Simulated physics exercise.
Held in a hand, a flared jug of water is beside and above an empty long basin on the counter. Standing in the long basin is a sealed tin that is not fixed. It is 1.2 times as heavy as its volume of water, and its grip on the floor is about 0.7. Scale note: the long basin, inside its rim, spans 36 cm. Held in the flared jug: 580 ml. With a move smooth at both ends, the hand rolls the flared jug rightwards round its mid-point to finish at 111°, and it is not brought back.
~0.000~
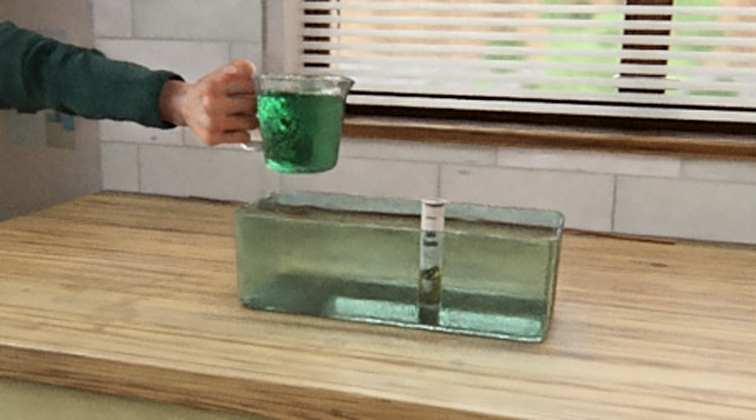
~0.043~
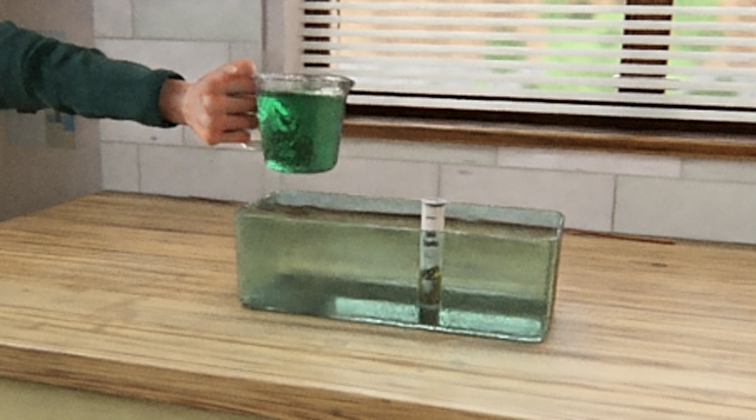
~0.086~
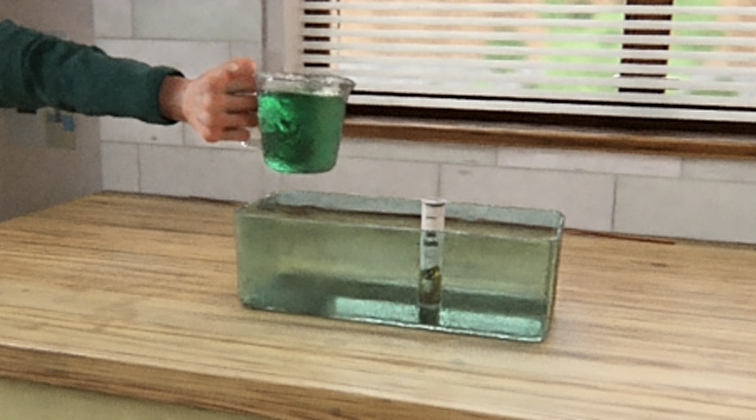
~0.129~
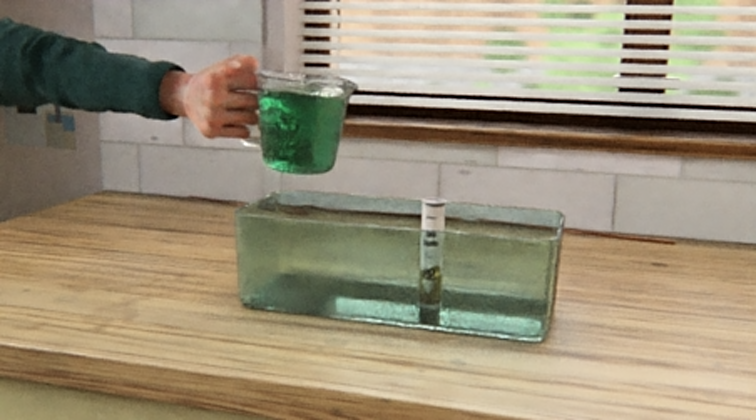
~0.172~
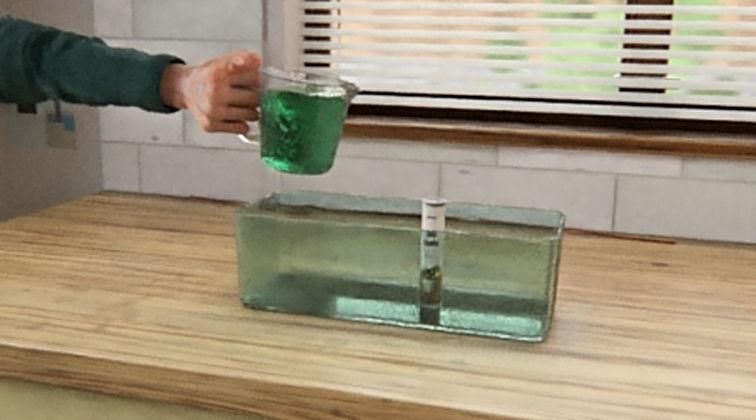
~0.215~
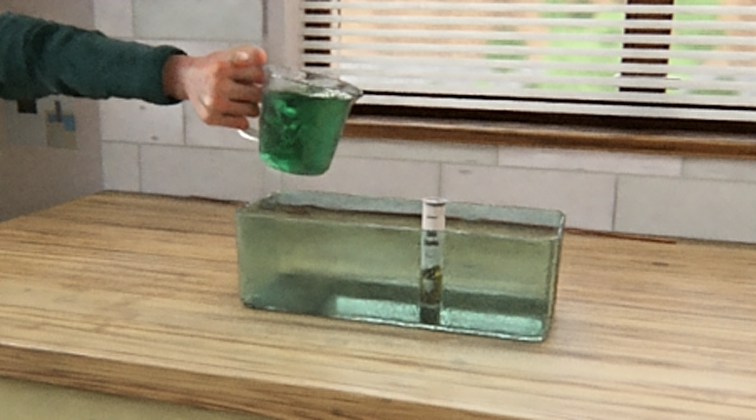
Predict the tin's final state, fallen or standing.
It stays on its base.
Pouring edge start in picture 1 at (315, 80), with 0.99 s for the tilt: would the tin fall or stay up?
Then it stays up.
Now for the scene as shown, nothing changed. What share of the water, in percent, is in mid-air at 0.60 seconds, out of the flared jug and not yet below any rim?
I'd say close to 20 per cent.
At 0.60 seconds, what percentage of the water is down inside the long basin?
At that time the basin holds about 12 per cent of the liquid.
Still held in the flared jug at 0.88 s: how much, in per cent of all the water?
12 per cent or thereabouts.
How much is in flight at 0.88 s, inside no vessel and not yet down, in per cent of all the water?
8 per cent, roughly.
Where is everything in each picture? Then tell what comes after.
It leans 0°; its right rim is at (355, 81); the water meets the walls at (264, 89) and (345, 93); the long basin's rim runs from (256, 202) to (560, 227); the tin's top is at (433, 206), in the first frame.
It leans 1°; its right rim is at (355, 82); the water meets the walls at (264, 89) and (345, 93), in the second frame.
It leans 2°; its right rim is at (356, 83); the water meets the walls at (265, 89) and (345, 94), in the third frame.
It leans 5°; its right rim is at (358, 86); the water meets the walls at (266, 89) and (347, 95), in the fourth frame.
It leans 8°; its right rim is at (361, 90); the water meets the walls at (269, 89) and (350, 95), in the fifth frame.
It leans 12°; its right rim is at (363, 94); the water meets the walls at (270, 90) and (354, 96), in the sixth frame.
After 0.60 s the tilt is 73° and 68 per cent is still to pour; the tin stands where it began.
After 0.88 s the tilt is 108° and 11 per cent is still to pour; the tin stands where it began.
After 1.17 s the tilt is 111° and 0 per cent is still to pour; the tin stands where it began.
After 1.49 s the tilt is 111° and 0 per cent is still to pour; the tin stands where it began.
In the end the tin stands where it began.
